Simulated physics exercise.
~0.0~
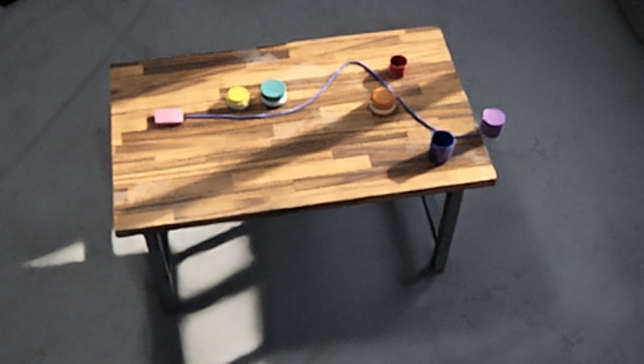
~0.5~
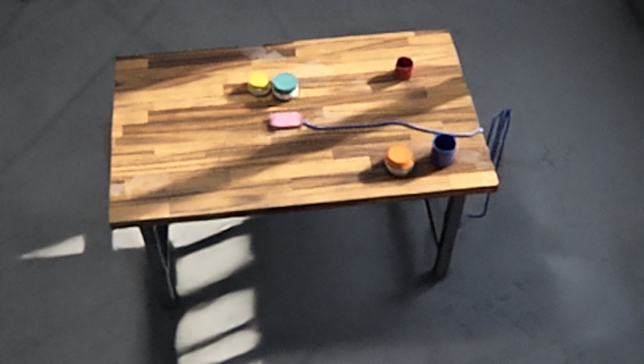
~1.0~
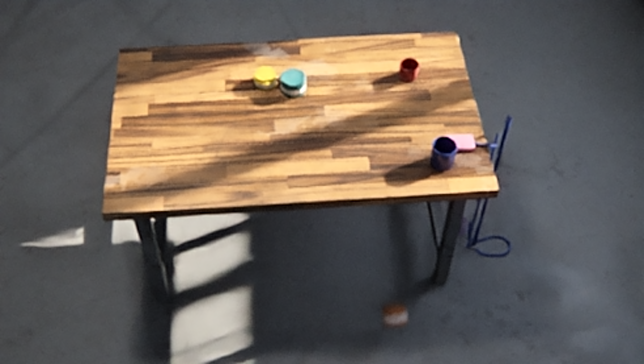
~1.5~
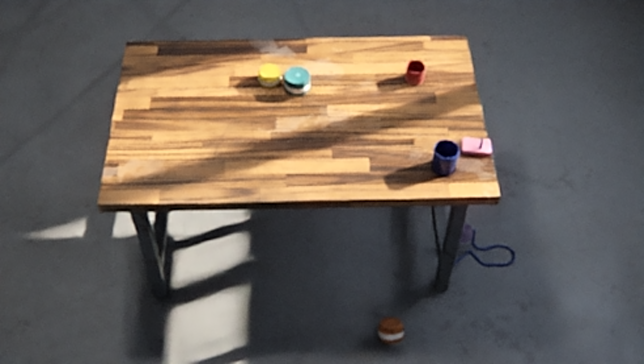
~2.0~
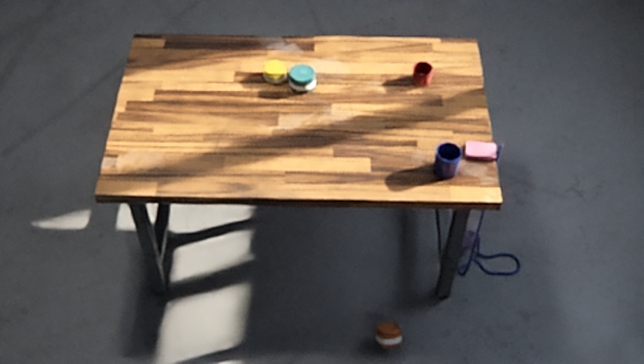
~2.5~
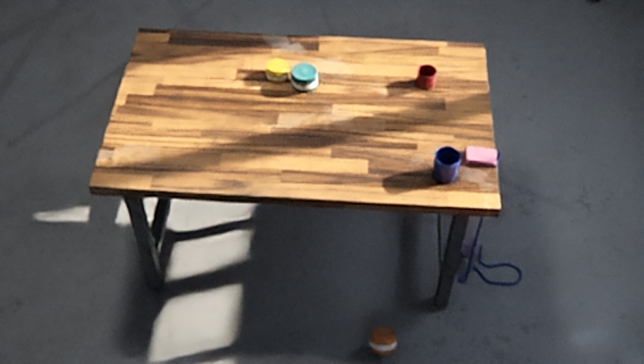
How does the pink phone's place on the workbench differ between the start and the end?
At the start the pink phone lies near the left side of the workbench. By the end it rests at the right edge, just to the right of the blue mug.
